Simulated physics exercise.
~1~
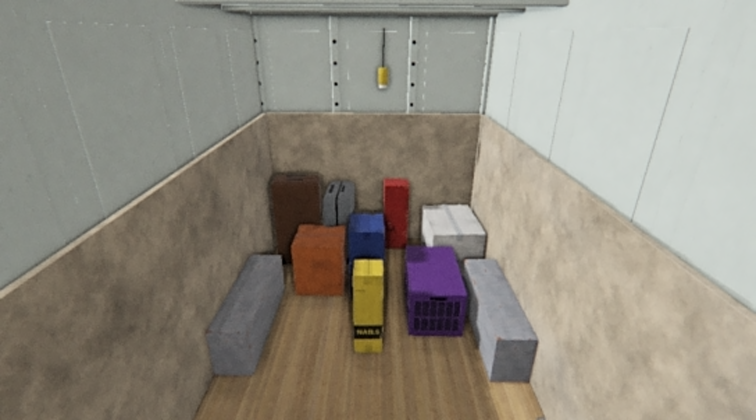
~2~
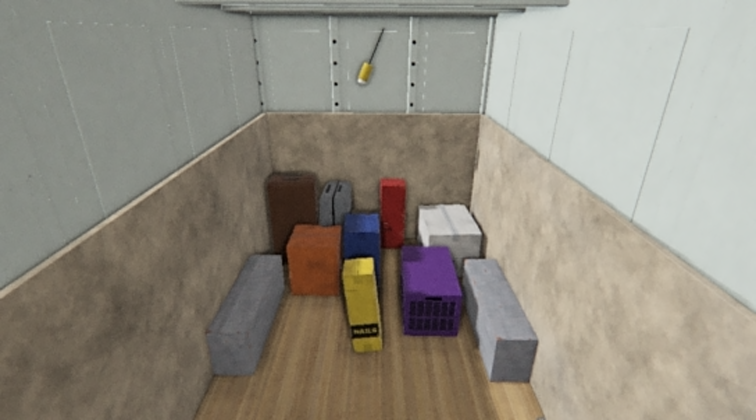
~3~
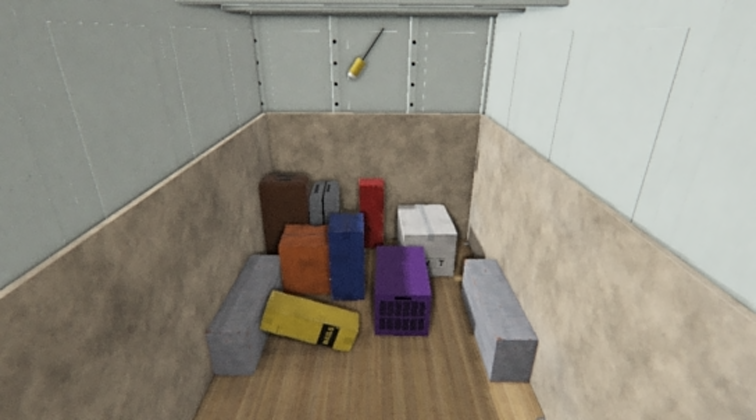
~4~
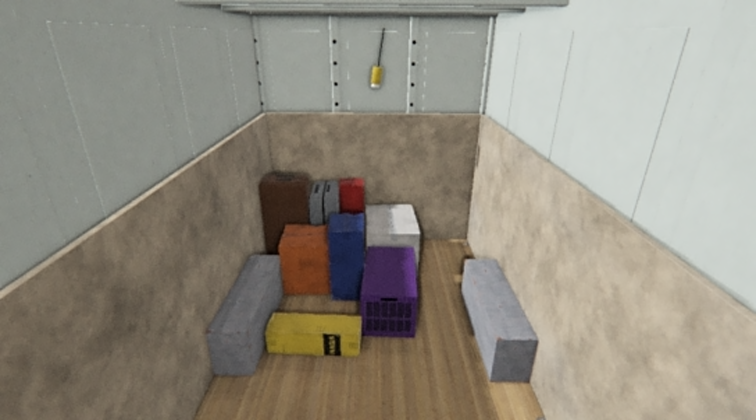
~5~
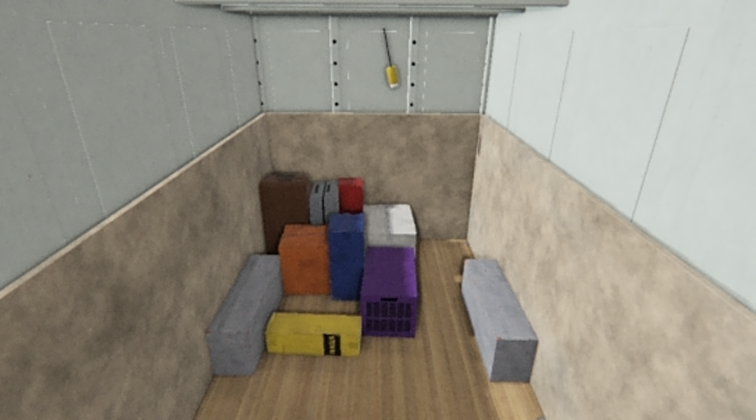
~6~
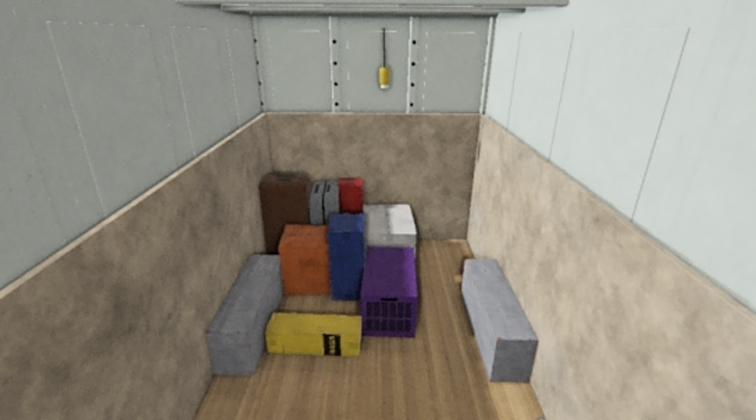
Boxes and cases sliding left in a delivery van's load bay, the yellow box toppling onto its side, then all resting.
